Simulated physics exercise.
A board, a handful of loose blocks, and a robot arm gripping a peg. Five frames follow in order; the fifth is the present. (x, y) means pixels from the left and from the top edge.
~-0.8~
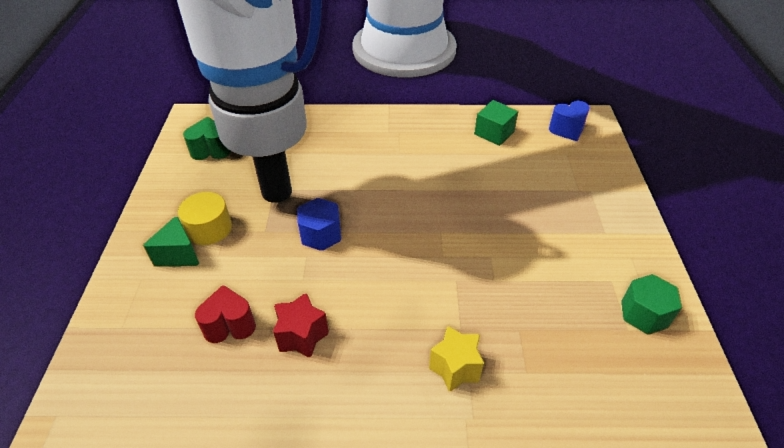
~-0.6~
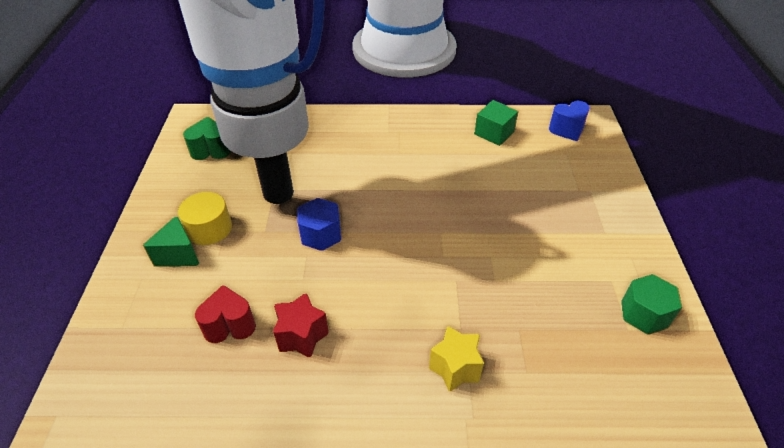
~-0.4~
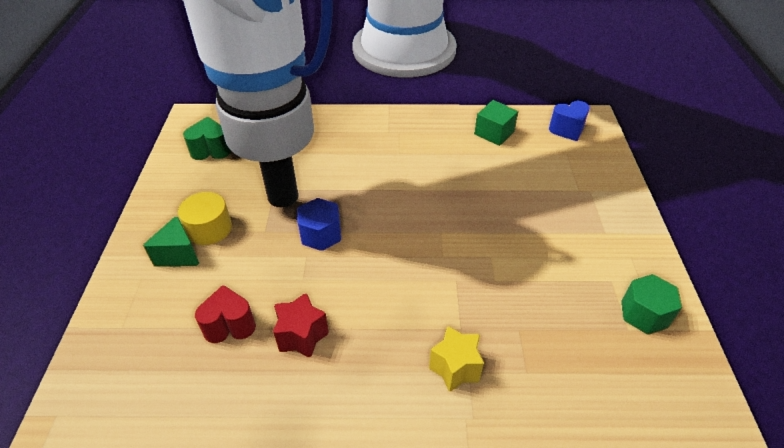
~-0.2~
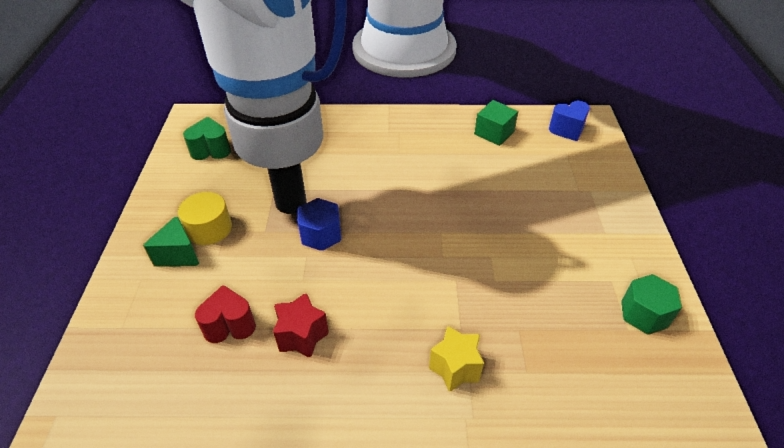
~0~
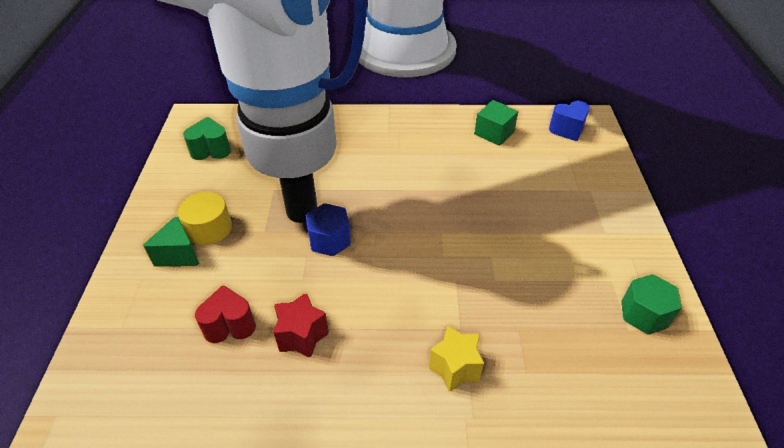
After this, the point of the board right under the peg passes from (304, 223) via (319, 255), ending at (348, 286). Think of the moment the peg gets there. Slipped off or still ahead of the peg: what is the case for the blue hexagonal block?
Prediction: Slipped aside.
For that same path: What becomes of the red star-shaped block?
The push misses it.
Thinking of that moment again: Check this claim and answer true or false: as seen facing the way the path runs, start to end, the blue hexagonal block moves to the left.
It is true.
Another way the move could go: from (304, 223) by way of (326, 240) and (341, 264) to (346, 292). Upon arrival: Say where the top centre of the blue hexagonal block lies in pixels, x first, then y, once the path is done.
It will end up at (382, 251).
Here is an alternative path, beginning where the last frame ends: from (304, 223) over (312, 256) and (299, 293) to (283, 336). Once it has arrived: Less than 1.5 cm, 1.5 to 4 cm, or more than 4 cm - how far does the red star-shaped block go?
Between 1.5 and 4 cm.
On the path given first. One third of the way, peg at (311, 234); blue hexagonal block at (344, 233), turned 35° anticlockwise.
Two thirds of the way, peg at (327, 256); blue hexagonal block at (365, 243), turned 60° anticlockwise.
At the end, peg at (347, 275); red star-shaped block in place; blue hexagonal block at (377, 245), turned 85° anticlockwise.
